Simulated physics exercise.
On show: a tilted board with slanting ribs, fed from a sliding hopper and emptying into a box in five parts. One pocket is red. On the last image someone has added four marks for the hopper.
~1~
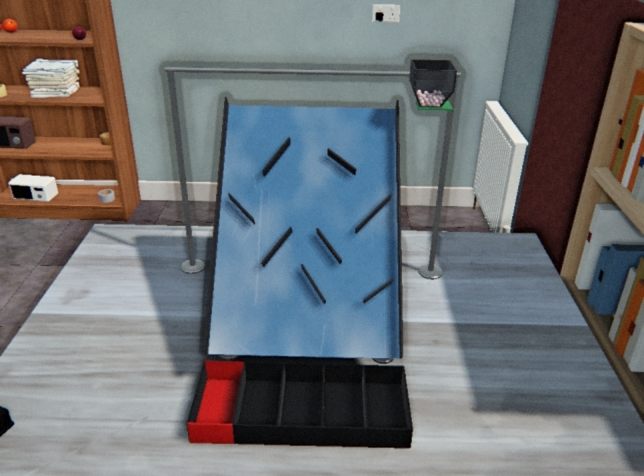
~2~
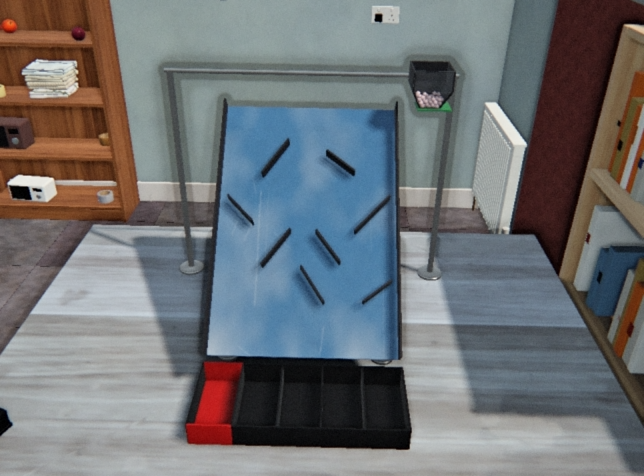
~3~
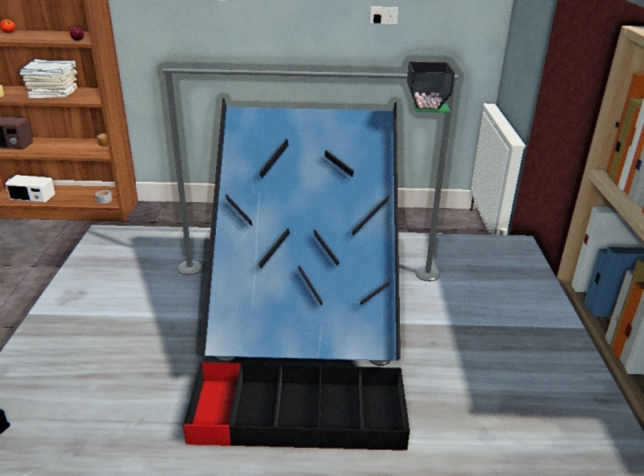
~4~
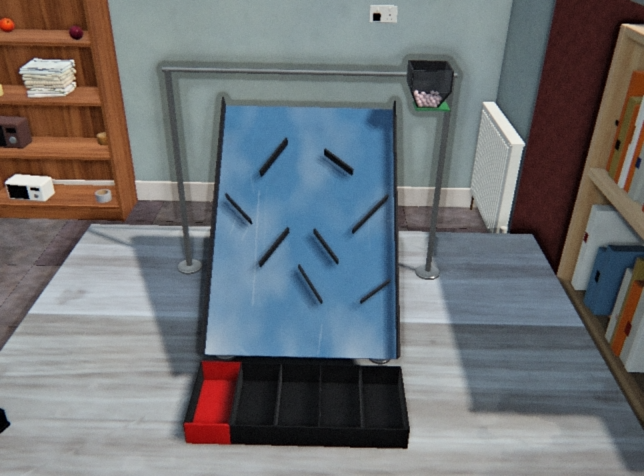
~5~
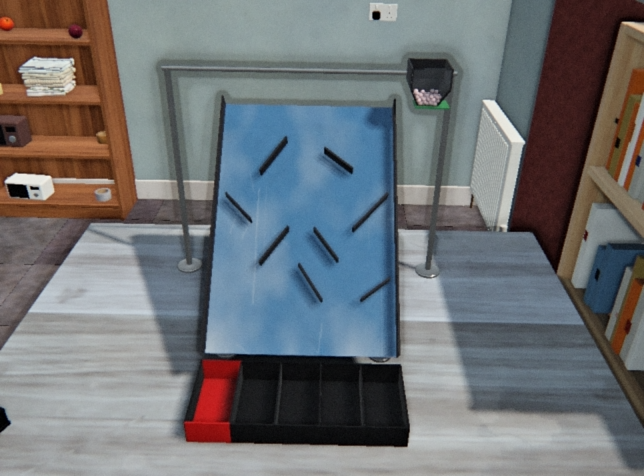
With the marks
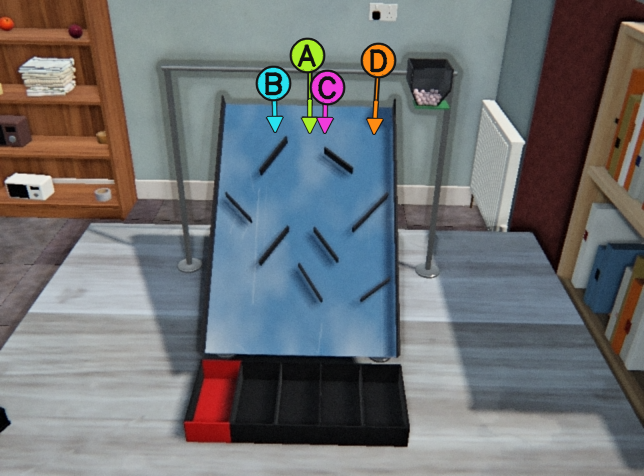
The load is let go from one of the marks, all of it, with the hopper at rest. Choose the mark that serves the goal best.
B is best.
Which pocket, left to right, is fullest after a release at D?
The fourth from the left.
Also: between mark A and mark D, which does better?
That is mark A.
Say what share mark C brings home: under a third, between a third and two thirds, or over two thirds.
It is under a third.
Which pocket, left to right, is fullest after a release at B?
The first from the left.
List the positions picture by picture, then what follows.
The first frame shows hopper at (431, 97), sugar pearls, door shut.
The second frame shows ribs (262, 172) to (289, 138), (327, 150) to (355, 171), (227, 194) to (252, 220).
The third frame shows ribs (354, 231) to (388, 196), (259, 264) to (289, 228), (314, 230) to (338, 262).
The fourth frame shows ribs (299, 264) to (322, 301), (361, 300) to (390, 279).
The fifth frame shows red pocket at (208, 431), number 1 of 5 from the left.
On the marked copy, mark A meets the board at (309, 127); mark B meets the board at (275, 126); mark C meets the board at (324, 127); mark D meets the board at (374, 128).
For mark A, a small part in the red pocket, about half in other pockets, about a third outside the box.
For mark B, about half in the red pocket, a small part in other pockets, about a third outside the box.
For mark C, a small part in the red pocket, about half in other pockets, about a third outside the box.
For mark D, a stray few in the red pocket, about two thirds in other pockets, about a third outside the box.
